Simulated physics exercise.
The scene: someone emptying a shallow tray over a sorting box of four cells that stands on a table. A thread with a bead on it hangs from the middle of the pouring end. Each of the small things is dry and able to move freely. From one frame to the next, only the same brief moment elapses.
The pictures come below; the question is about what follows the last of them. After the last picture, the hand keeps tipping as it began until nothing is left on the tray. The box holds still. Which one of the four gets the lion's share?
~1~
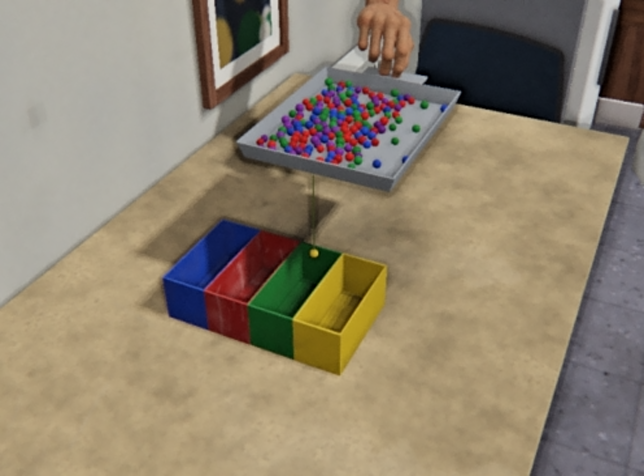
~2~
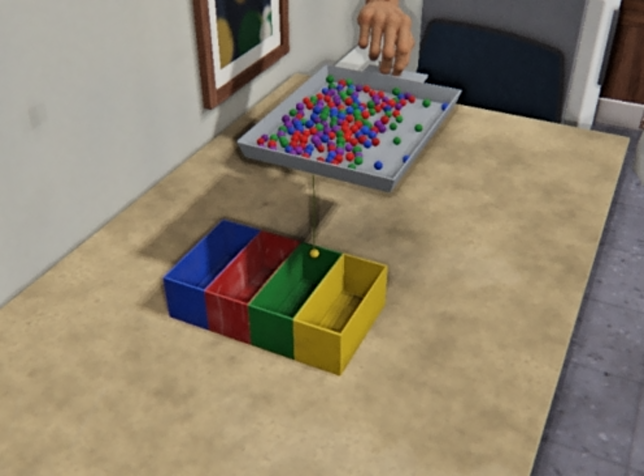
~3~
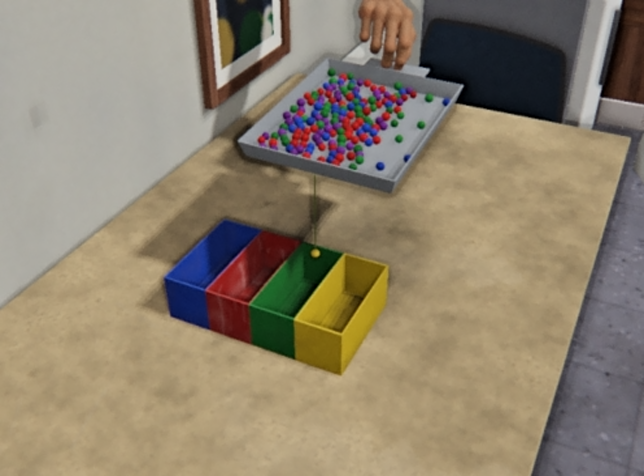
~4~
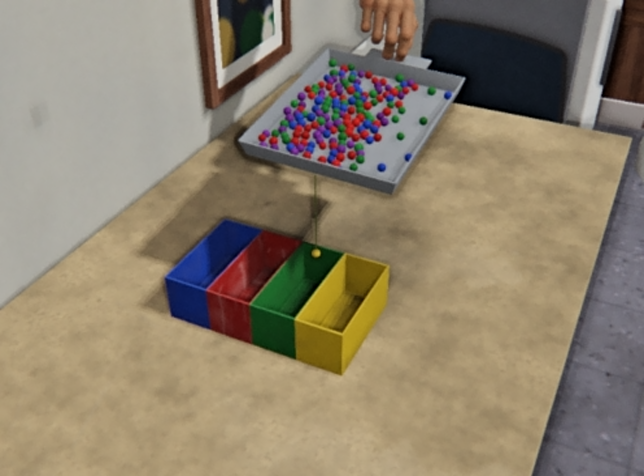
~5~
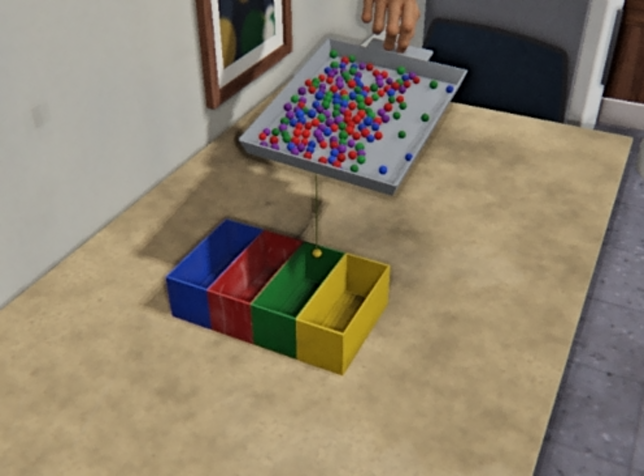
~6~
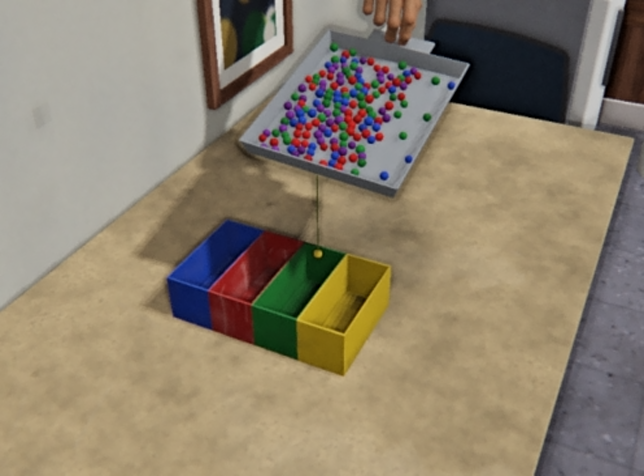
Lion's share: Yellow.
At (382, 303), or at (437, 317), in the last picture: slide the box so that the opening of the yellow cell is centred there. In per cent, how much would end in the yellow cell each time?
About 60 per cent, then about 0 per cent.
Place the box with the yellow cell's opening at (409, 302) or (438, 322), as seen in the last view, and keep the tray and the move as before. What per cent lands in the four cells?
Well, you'd get about 100 per cent and then about 100 per cent.
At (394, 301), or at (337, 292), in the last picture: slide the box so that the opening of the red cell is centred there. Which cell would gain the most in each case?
Position one: That red cell. Position two: That green cell.
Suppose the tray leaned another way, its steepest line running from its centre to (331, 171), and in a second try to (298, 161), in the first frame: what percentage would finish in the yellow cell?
30 % then 0 %, roughly.
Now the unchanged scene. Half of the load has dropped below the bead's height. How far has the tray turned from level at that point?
It's turned some 80 degrees by then.
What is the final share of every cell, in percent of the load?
Blue 0 %, red 0 %, green 10 %, yellow 40 %.
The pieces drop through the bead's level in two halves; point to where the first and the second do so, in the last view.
The opening part goes through (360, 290); what follows goes through (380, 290).
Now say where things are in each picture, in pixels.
Corners of the pouring end (244, 140) and (390, 175), level; middle of the load (339, 123), round plastic beads; bead on its thread (314, 253); blue cell (186, 300); red cell (227, 314); green cell (271, 328); yellow cell (317, 344), in the first picture.
Corners of the pouring end (244, 140) and (391, 176), level; middle of the load (340, 122), in the second picture.
Corners of the pouring end (245, 140) and (392, 177), tipped barely, lowest at the right corner; middle of the load (341, 119), in the third picture.
Corners of the pouring end (246, 139) and (392, 179), tipped a little, lowest at the right corner; middle of the load (342, 115), in the fourth picture.
Corners of the pouring end (246, 138) and (393, 181), tipped a little, lowest at the right corner; middle of the load (343, 111), in the fifth picture.
Corners of the pouring end (247, 138) and (394, 183), tipped a little, lowest at the right corner; middle of the load (343, 109), almost all on the move; blue cell (190, 300); red cell (231, 314); green cell (275, 329); yellow cell (321, 344), in the sixth picture.
Just after the last frame, tray tipped steeply; the larger part on the tray; just a few in the yellow cell; about a tenth falling or outside the box.
A moment on, tray tipped right over; roughly a third in the yellow cell; about a tenth in the green cell; roughly half falling or outside the box.
Further on, tray tipped past a quarter turn; roughly a third in the yellow cell; about a tenth in the green cell; roughly half falling or outside the box.
When it is over, tray tipped past a quarter turn; roughly a third in the yellow cell; about a tenth in the green cell; not one in the red cell; not one in the blue cell; roughly half outside the box.
